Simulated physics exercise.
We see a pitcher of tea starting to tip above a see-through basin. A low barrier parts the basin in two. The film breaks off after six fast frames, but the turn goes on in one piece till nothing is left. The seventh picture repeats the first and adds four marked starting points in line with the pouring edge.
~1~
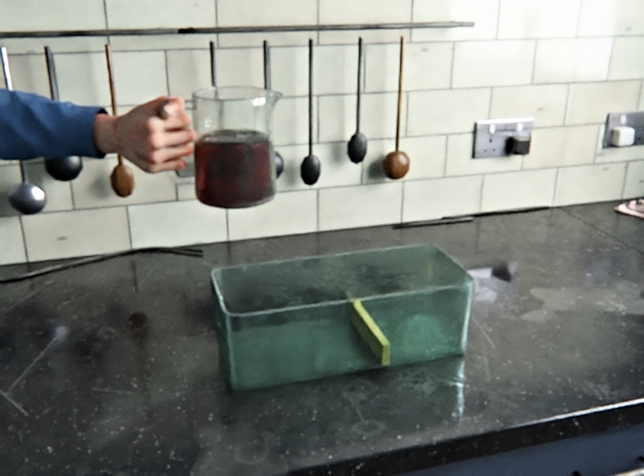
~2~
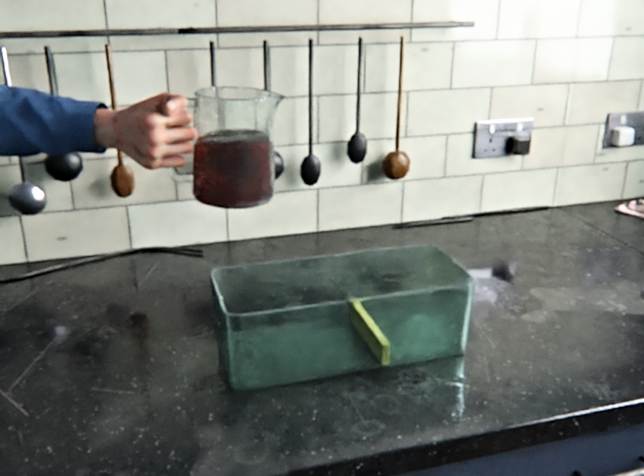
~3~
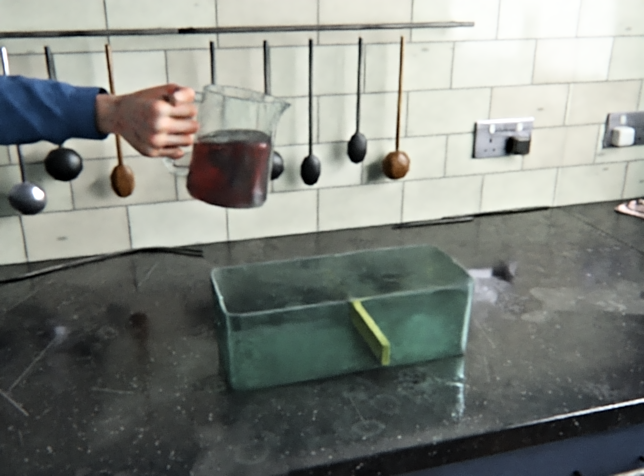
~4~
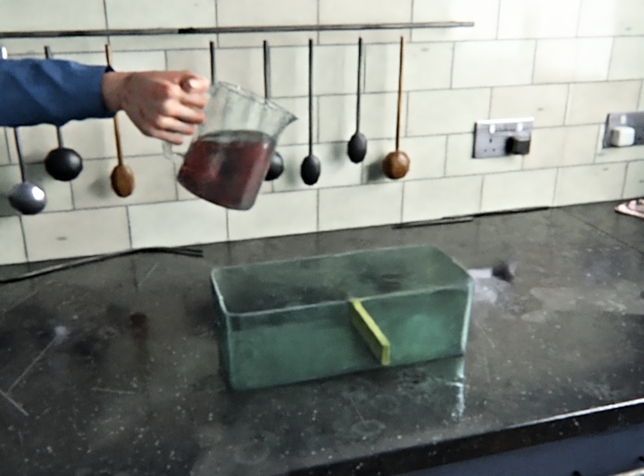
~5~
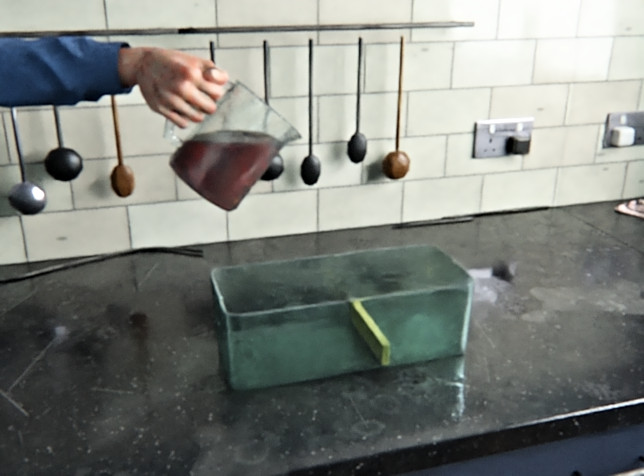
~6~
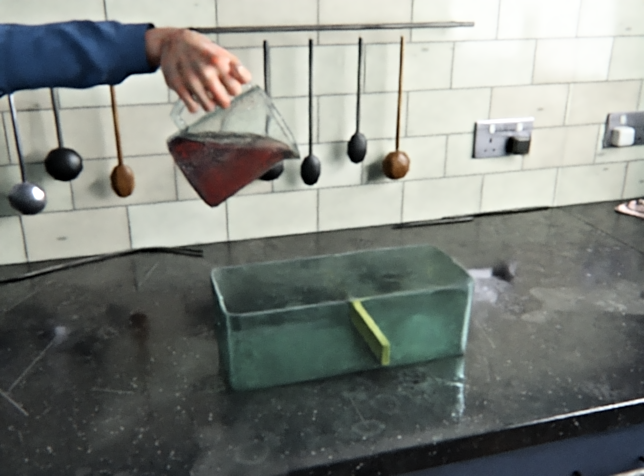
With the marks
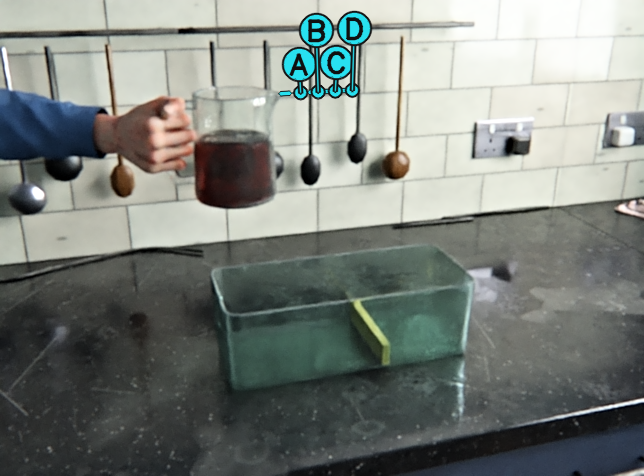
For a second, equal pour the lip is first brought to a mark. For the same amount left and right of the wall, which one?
Best: B.
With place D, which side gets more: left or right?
The right one.
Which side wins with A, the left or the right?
The left side.
In cyan, A at (300, 92); B at (318, 91); C at (335, 91); D at (352, 90).
With A, about 79 % ends left of the wall and 12 % right of it; 9 % is lost outside.
With B, about 54 % ends left of the wall and 43 % right of it; 3 % is lost outside.
With C, about 23 % ends left of the wall and 73 % right of it; 4 % is lost outside.
With D, about 15 % ends left of the wall and 76 % right of it; 9 % is lost outside.
